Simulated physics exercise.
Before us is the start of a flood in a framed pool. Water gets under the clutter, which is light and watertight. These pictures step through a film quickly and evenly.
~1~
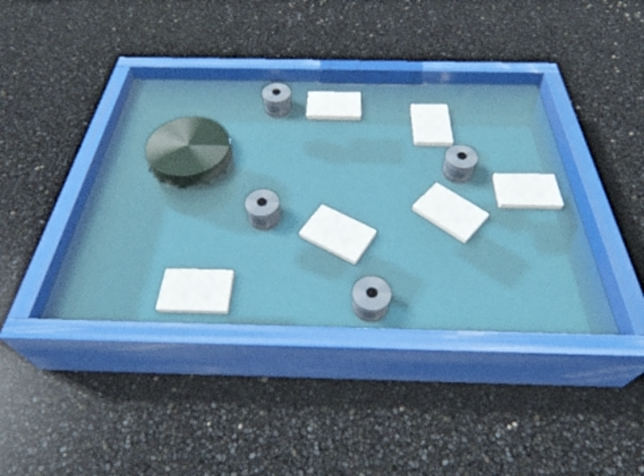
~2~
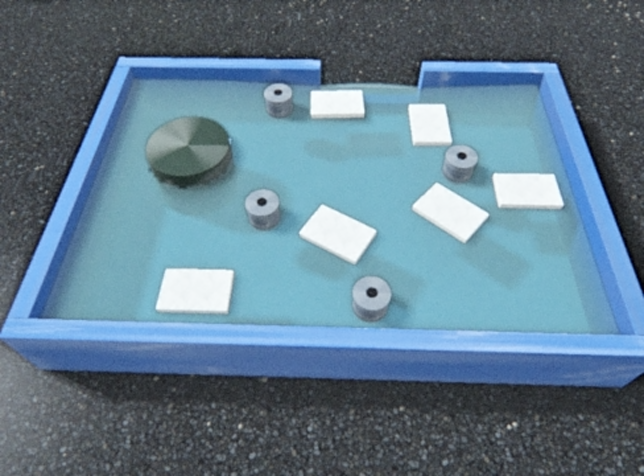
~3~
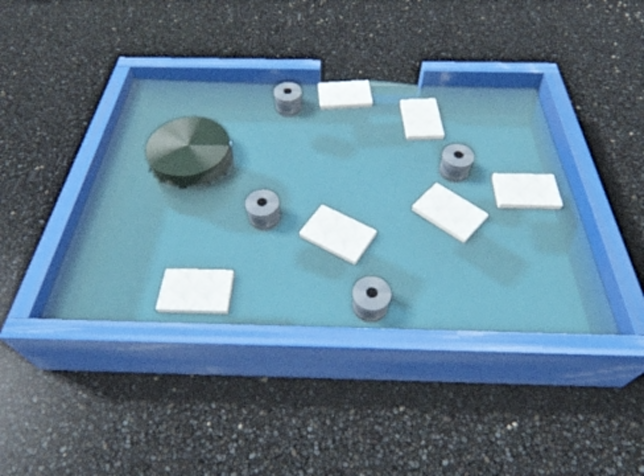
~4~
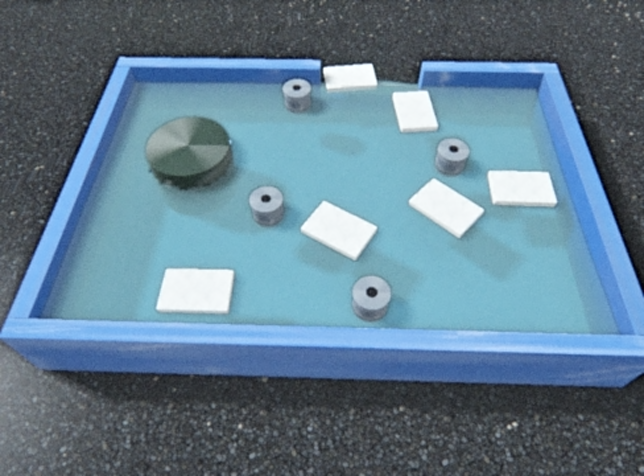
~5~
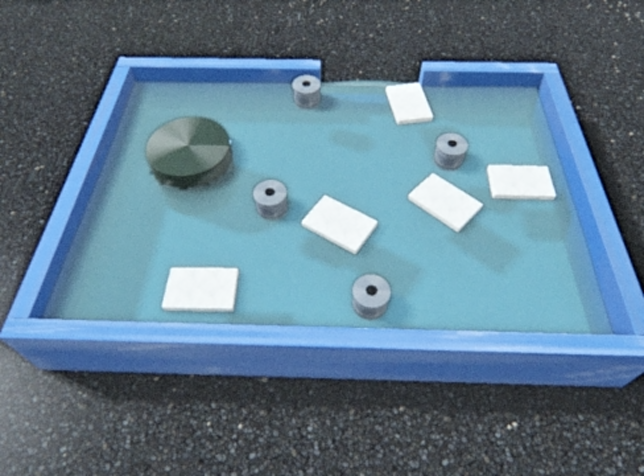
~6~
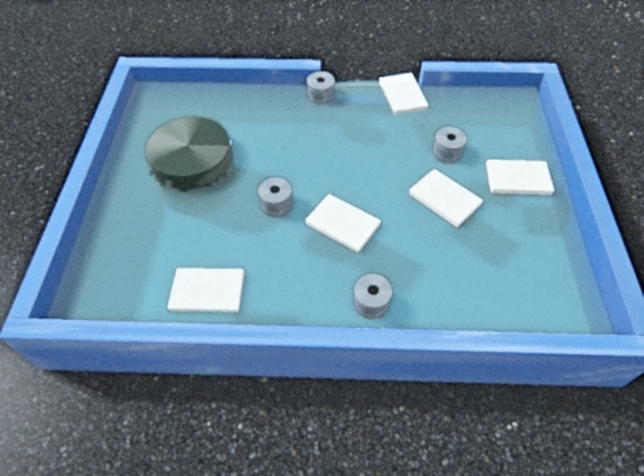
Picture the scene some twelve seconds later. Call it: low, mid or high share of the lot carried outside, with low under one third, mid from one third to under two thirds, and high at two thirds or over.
Mid.
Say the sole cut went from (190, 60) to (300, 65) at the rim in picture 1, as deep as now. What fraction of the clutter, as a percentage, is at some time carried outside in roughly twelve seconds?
Roughly 40 in a hundred.
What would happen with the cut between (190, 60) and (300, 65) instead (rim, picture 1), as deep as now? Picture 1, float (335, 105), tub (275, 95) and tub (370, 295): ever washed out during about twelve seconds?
First exits, second exits, third never exits.
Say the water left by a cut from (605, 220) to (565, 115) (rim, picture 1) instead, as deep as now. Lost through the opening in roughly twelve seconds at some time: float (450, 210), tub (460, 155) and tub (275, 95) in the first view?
Object one: Leaves; object two: Leaves; object three: Remains.
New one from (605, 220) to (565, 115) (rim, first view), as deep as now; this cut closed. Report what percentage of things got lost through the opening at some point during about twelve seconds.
Close to 40 percent, more or less.
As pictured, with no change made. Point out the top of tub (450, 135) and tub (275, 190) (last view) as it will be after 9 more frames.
Near (420, 110) and (294, 169).
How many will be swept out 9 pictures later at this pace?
Tally: 3.
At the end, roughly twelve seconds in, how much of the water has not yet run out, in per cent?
Something like 64 per cent, give or take.
A moment on, 3 of 10 are out; 7 afloat.
Next, 3 of 10 are out; 7 afloat.
Later, 4 of 10 are out; 6 afloat.
In the end, 4 of 10 are out; 6 afloat.
